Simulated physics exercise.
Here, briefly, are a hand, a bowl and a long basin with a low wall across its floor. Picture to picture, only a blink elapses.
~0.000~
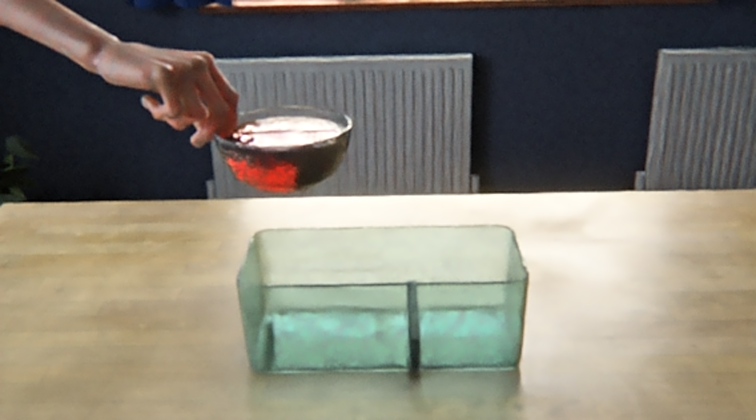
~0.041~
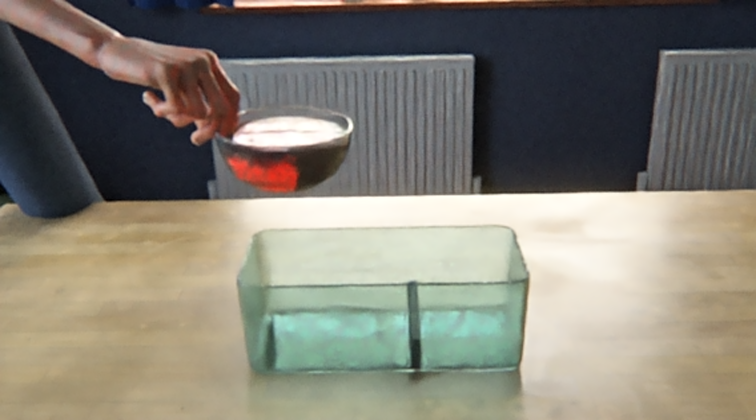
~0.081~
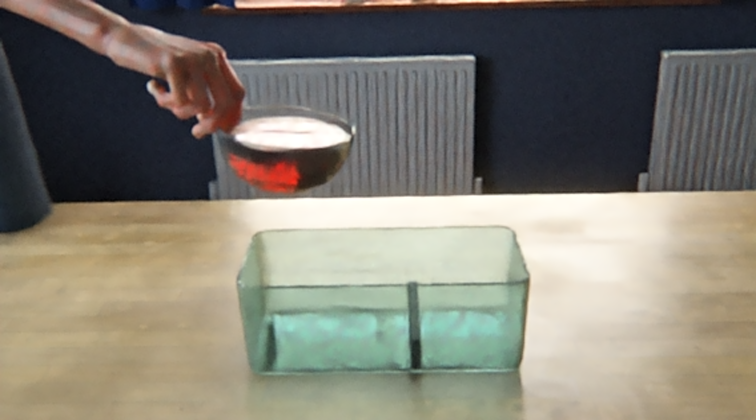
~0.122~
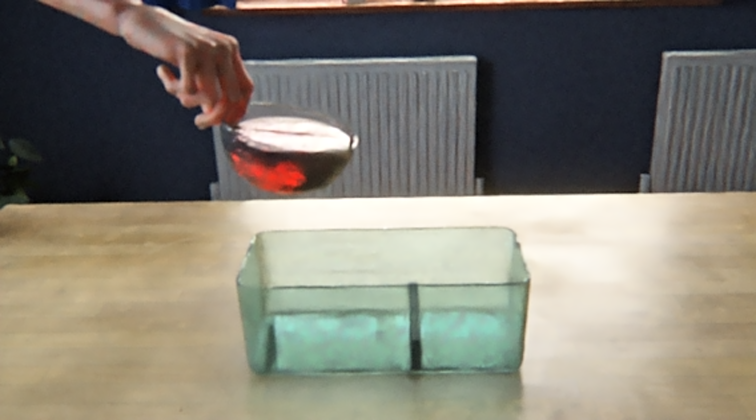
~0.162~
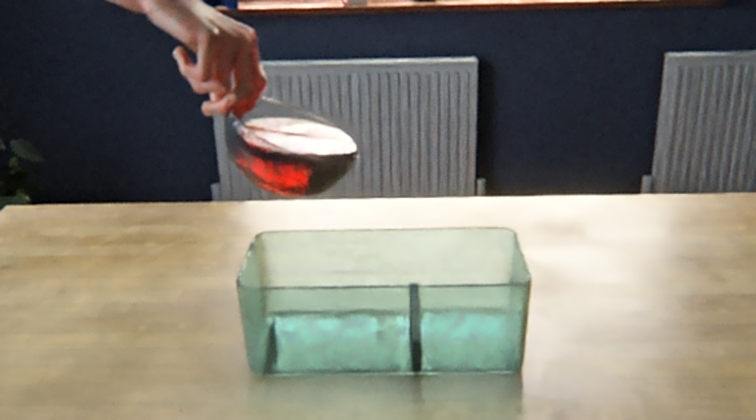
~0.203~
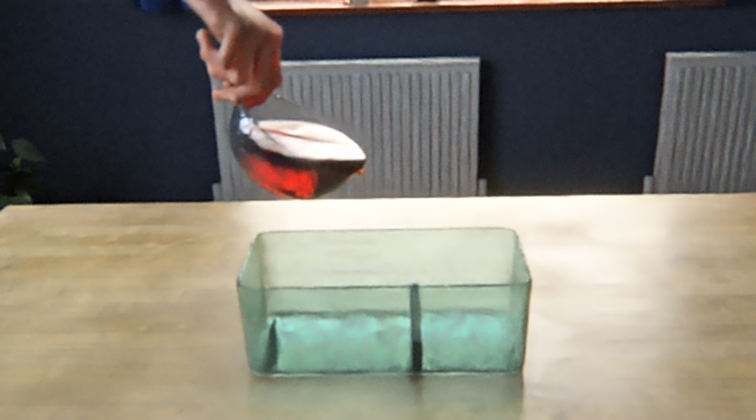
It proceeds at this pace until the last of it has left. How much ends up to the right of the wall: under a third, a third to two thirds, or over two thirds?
Under a third.
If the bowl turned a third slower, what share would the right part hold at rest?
About 35 per cent would end up there.
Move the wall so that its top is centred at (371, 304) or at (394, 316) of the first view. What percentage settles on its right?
Try 1: Some 75 %; try 2: 50 %.
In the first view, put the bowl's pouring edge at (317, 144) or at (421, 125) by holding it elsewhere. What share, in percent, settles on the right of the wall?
Close to 15 % for the first start and close to 70 % for the second.
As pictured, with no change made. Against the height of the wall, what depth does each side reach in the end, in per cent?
I'd put the left at about 40 and the right at about 20.
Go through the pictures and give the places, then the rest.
The first frame shows tilt 0°; pouring edge (350, 126); surface from (221, 134) to (348, 132); the long basin's rim runs from (246, 258) to (520, 253); the wall's top is at (413, 308).
The second frame shows tilt 2°; pouring edge (351, 128); surface from (222, 134) to (349, 133).
The third frame shows tilt 6°; pouring edge (353, 134); surface from (224, 132) to (350, 136).
The fourth frame shows tilt 14°; pouring edge (356, 143); surface from (227, 129) to (353, 139).
The fifth frame shows tilt 24°; pouring edge (357, 155); surface from (231, 129) to (354, 147); 2 per cent is over the edge.
The sixth frame shows tilt 36°; pouring edge (355, 169); surface from (234, 132) to (345, 151); 9 per cent is over the edge.
A moment on, the bowl is tipped right over and 6 per cent is still to pour, 47 is left of the wall and 14 right of it.
Next, the bowl is tipped right over and 0 per cent is still to pour, 76 is left of the wall and 19 right of it.
Then the bowl is tipped right over and 0 per cent is still to pour, 71 is left of the wall and 22 right of it.
Later the bowl is tipped right over and 0 per cent is still to pour, 71 is left of the wall and 22 right of it.
In the end 71 per cent lies left of the wall, 22 right of it and 7 outside.
